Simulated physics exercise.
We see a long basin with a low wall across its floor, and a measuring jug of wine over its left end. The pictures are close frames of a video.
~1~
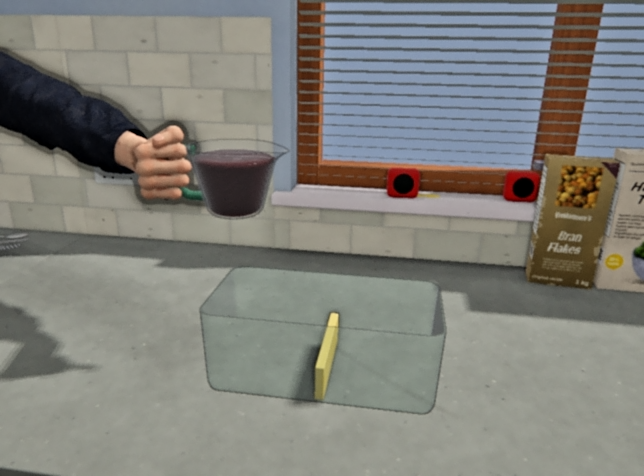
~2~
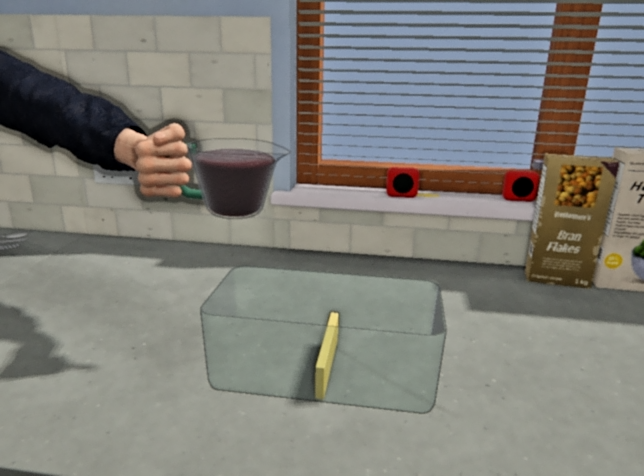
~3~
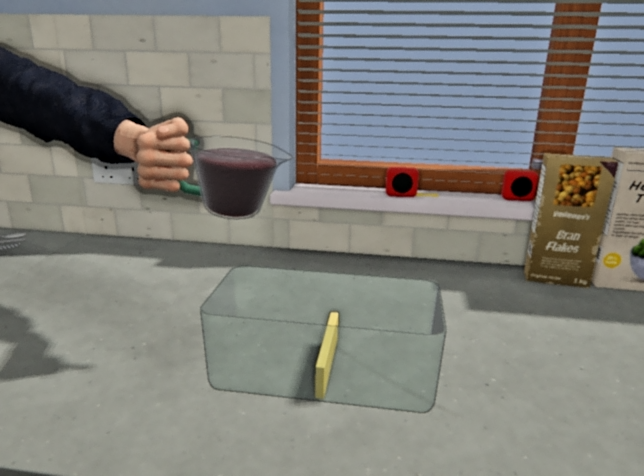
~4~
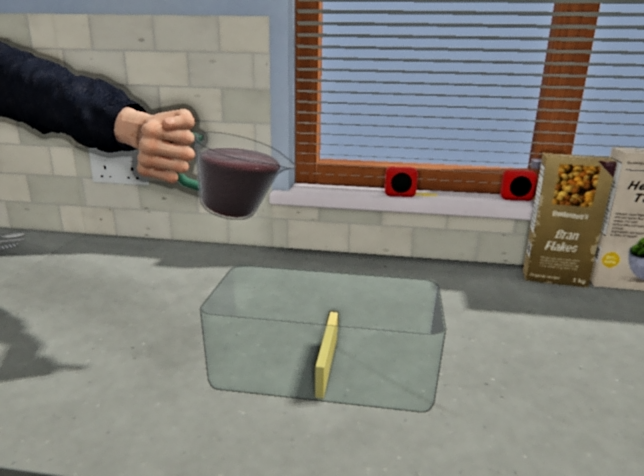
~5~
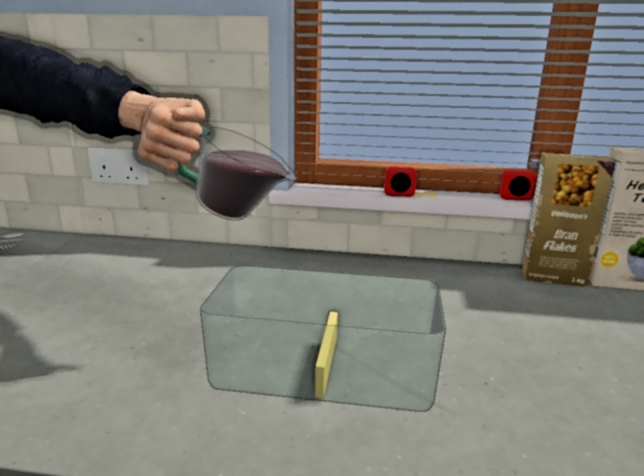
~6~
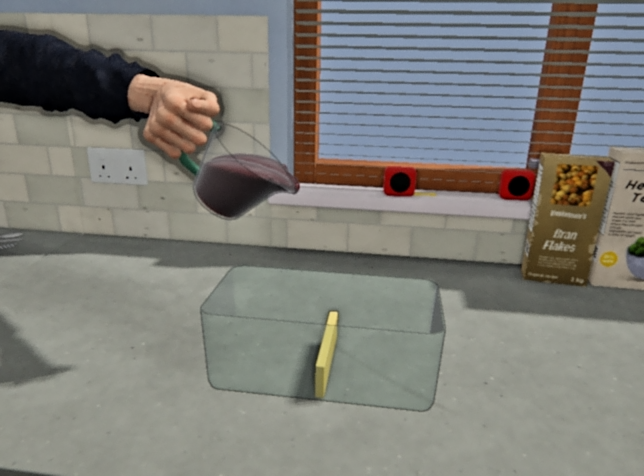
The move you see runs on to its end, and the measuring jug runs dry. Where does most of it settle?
The left section gets the most.
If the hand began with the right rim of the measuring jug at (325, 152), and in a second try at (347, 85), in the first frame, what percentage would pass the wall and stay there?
Near 70 % and 80 %.
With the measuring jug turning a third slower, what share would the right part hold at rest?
Near 40 %.
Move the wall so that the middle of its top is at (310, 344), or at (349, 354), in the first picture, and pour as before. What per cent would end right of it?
Roughly 55 per cent, and 15 per cent.
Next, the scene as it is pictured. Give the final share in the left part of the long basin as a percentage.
Some 65 per cent.
A moment on, the tilt is 110° and 19 per cent is still to pour, 23 is left of the wall and 22 right of it.
Next, the tilt is 116° and 0 per cent is still to pour, 69 is left of the wall and 26 right of it.
Then the tilt is 116° and 0 per cent is still to pour, 67 is left of the wall and 29 right of it.
Later the tilt is 116° and 0 per cent is still to pour, 67 is left of the wall and 30 right of it.
At rest 67 per cent lies left of the wall, 30 right of it and 3 outside.
